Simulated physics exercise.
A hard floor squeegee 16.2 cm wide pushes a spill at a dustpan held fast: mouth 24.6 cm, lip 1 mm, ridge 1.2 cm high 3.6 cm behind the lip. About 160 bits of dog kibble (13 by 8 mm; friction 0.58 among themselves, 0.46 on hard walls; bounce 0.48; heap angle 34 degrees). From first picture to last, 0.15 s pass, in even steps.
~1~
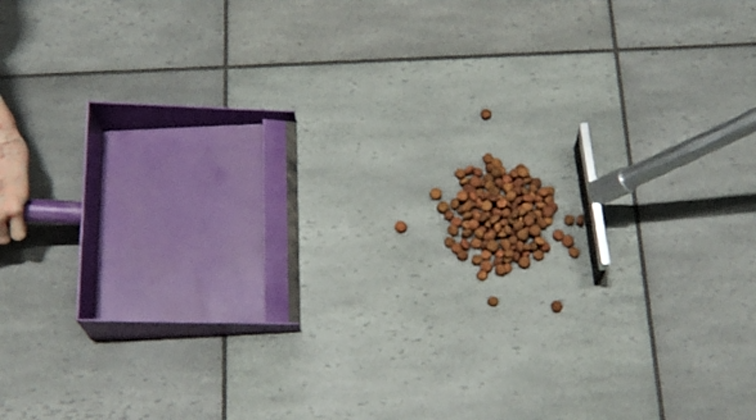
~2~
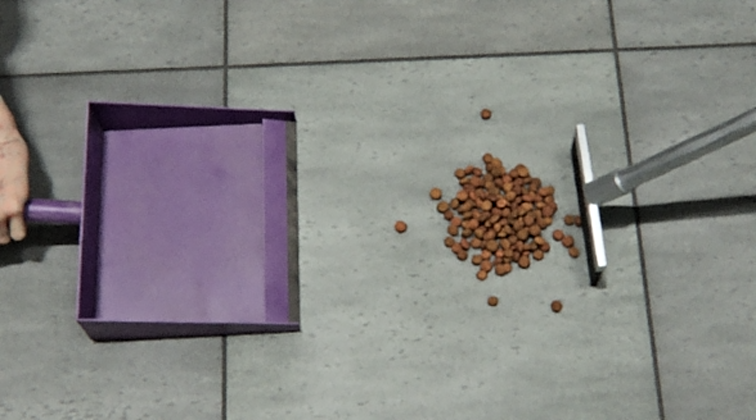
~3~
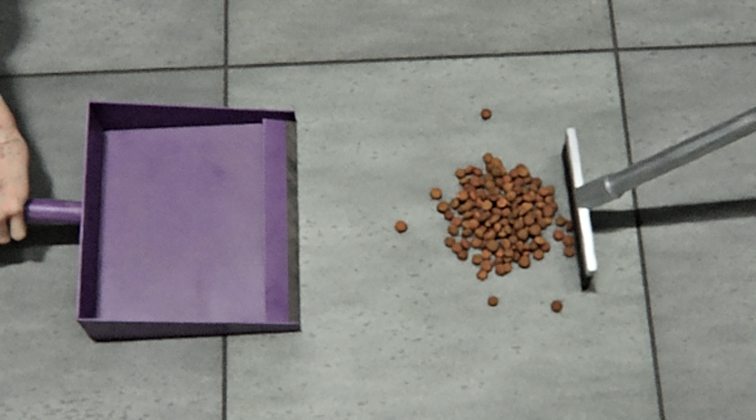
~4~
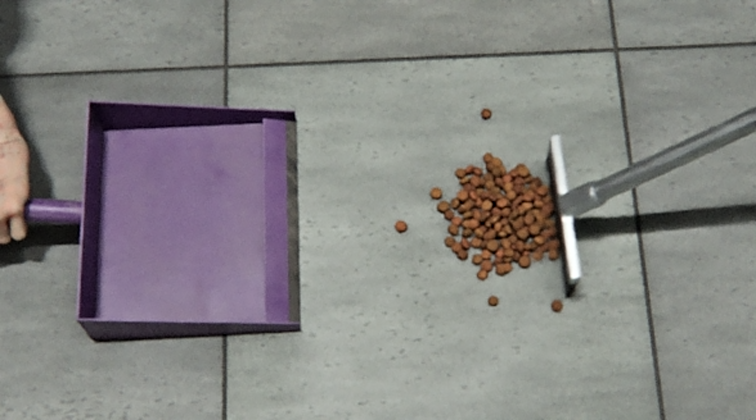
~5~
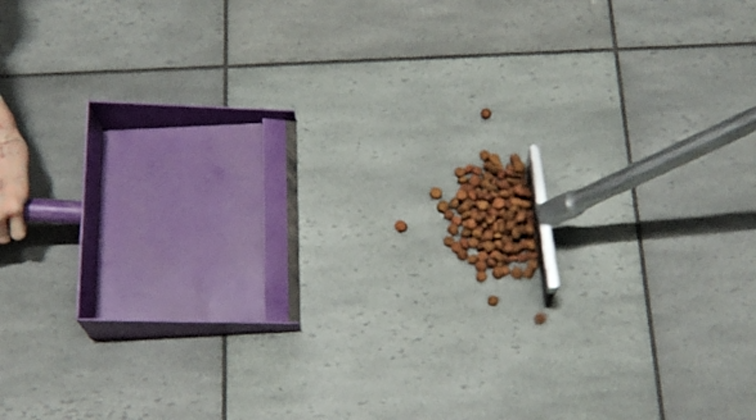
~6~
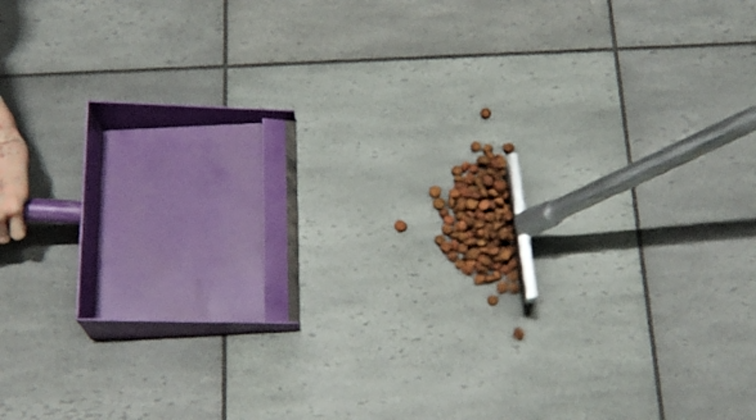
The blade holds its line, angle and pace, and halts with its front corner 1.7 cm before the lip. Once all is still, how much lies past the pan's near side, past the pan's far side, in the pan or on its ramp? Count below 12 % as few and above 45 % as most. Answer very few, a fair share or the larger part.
Near side a fair share, far side very few, pan a fair share.
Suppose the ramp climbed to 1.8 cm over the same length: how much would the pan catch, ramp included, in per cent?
It would be near 20 per cent.
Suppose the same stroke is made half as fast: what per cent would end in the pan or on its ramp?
In that case some 15 per cent.
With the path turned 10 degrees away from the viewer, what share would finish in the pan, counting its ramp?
Then about 40 per cent.
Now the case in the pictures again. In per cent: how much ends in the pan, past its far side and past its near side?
Near side 20, far side 0, pan 25.
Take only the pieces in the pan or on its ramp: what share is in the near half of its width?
Roughly 100 per cent.
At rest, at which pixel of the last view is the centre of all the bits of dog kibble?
At about (301, 275).
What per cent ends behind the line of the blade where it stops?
About 40 per cent.
Then, 0.16 s after the last picture, middle of the blade 12 cm from the lip; 0 % over the lip, far side 0 %, near side 5 %.
Then, 0.25 s after the last picture, middle of the blade 5 cm from the lip; 0 % over the lip, far side 0 %, near side 15 %.
Then, 0.49 s after the last picture, middle of the blade 2 cm from the lip; 25 % over the lip, far side 0 %, near side 20 %.
In the end, near side 20 %, far side 0 %, pan 25 %, in front of the lip or behind the blade 50 %.
